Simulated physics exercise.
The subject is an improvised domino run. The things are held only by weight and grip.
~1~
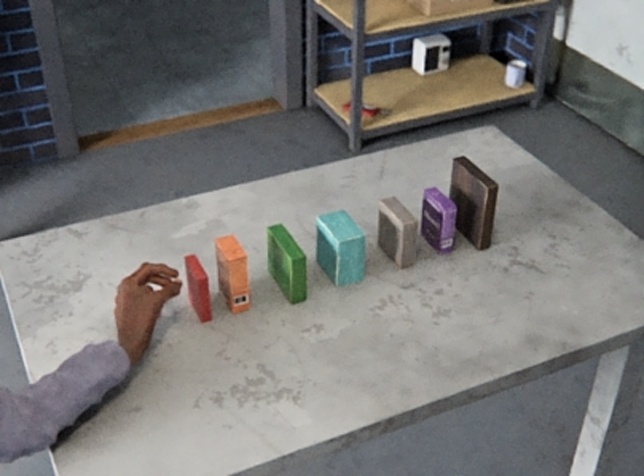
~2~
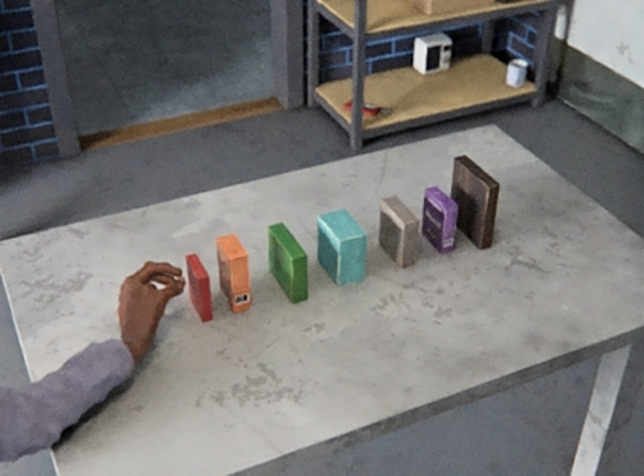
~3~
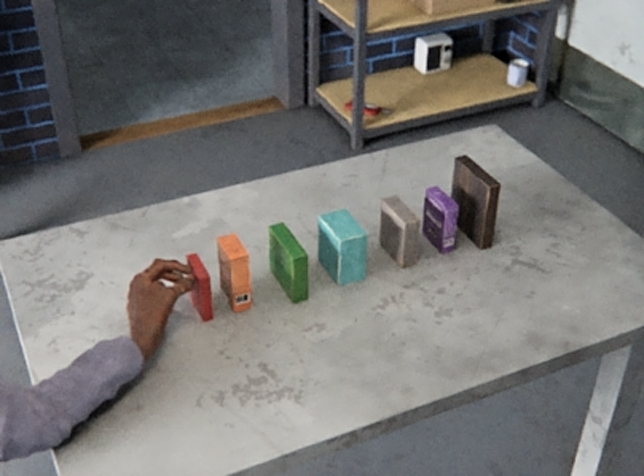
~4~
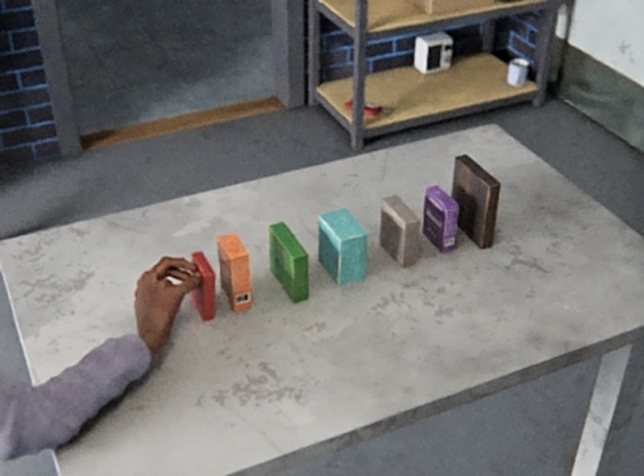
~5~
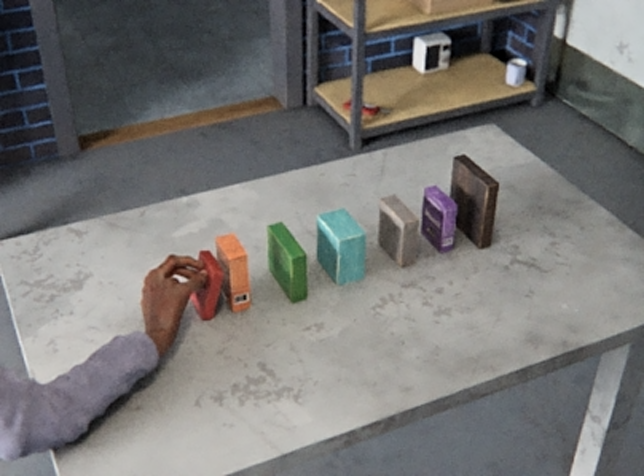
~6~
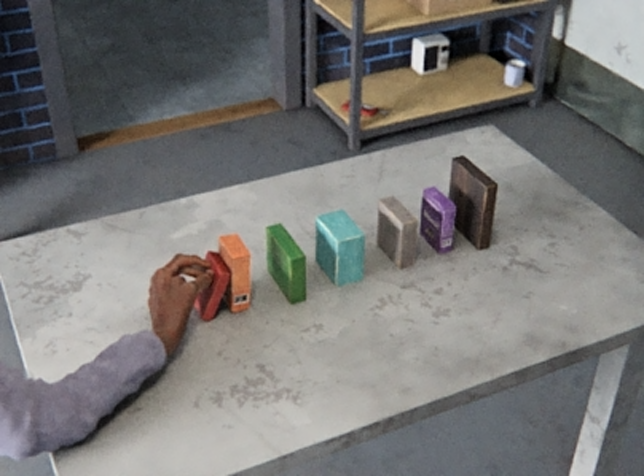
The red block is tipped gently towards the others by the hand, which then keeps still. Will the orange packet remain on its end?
No.
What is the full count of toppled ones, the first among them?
The count is 3.
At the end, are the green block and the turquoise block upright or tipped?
The green block tumbles, while the turquoise block stays up.
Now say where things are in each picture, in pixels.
In the first picture, orange packet (233, 274); purple packet (438, 220).
In the second picture, turquoise block (342, 248); green block (287, 263).
In the third picture, purple packet (440, 220); grey block (399, 232).
In the fourth picture, red block 6° over; turquoise block (343, 247); green block (288, 262).
In the fifth picture, red block 16° over; purple packet (439, 219); grey block (398, 231).
In the sixth picture, red block 25° over; orange packet (235, 273) tipped 4° from how it was; turquoise block (340, 248).
Then, 0.20 s after the last picture, red block 41° over; orange packet tipped 23° from how it was near (246, 269).
Then, 0.50 s after the last picture, red block 58° over; orange packet tipped 55° from how it was near (263, 270); green block tipped 27° from how it was.
Then, 0.90 s after the last picture, red block 61° over; orange packet tipped 63° from how it was near (266, 272); green block tipped 43° from how it was.
Then, 2.30 s after the last picture, red block 62° over; orange packet tipped 64° from how it was near (266, 272); green block tipped 46° from how it was.
At rest, tipped over on the table, orange packet and green block; the other 3 in place. Seen from the same camera at the end, orange packet near (267, 273).
